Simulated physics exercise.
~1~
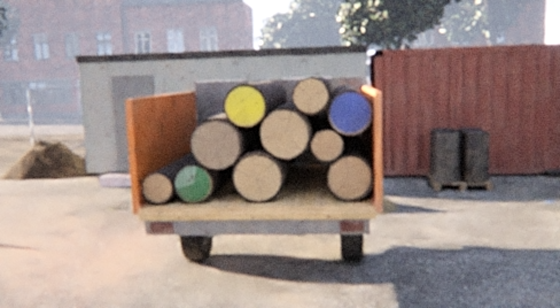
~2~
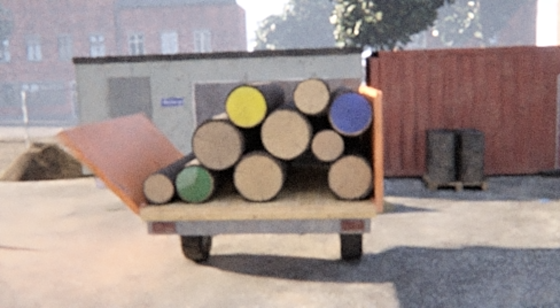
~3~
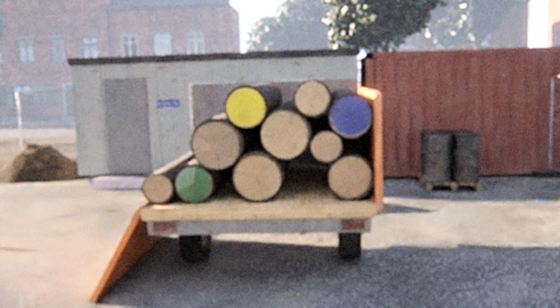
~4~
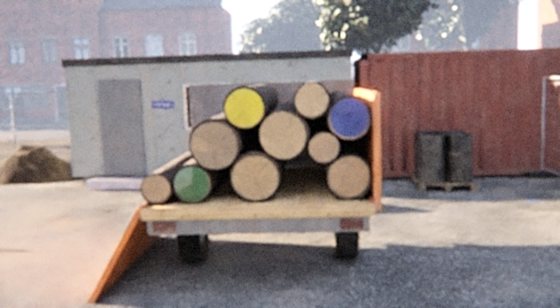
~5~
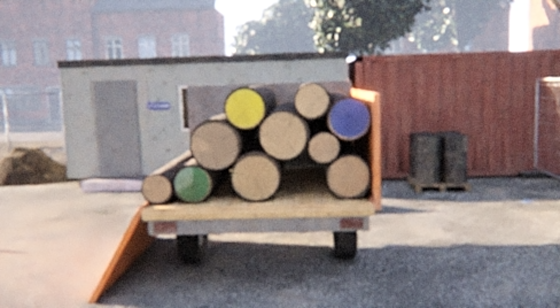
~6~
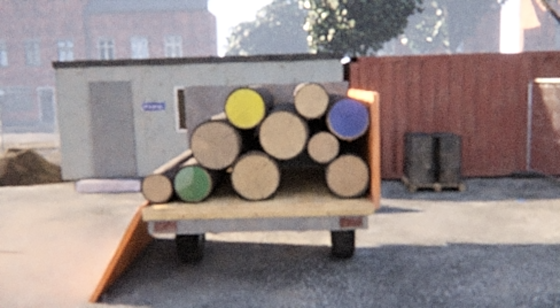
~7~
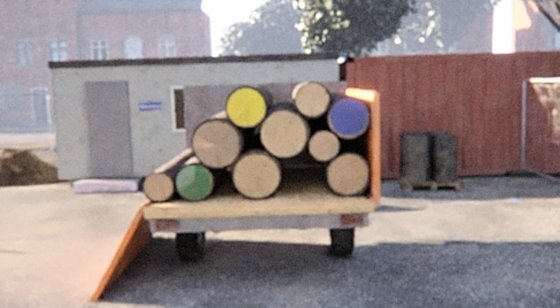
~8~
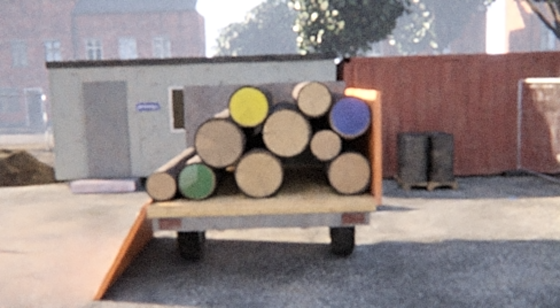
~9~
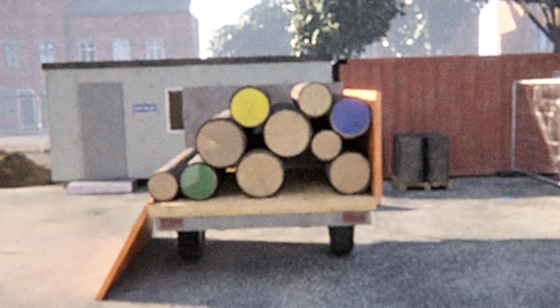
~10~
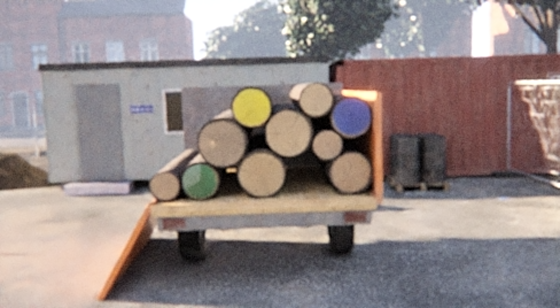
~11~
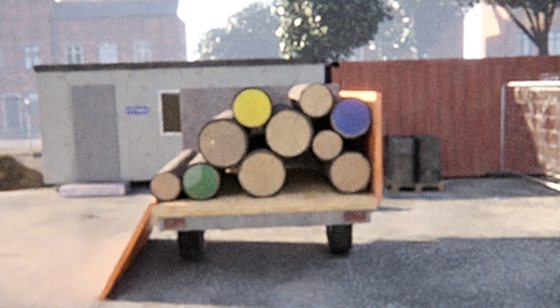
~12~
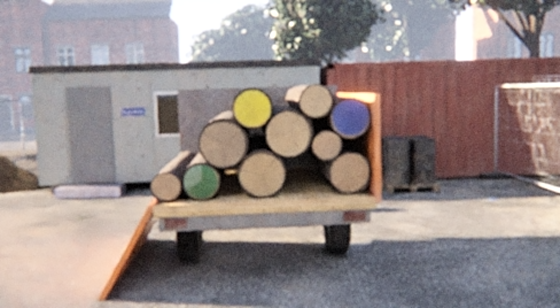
In a yard in front of a low grey building and a reddish container, the left side of a trailer stacked with logs swung down and hung open, yet the pile barely shifted, and every log, including the yellow, green and blue ones, stayed aboard.
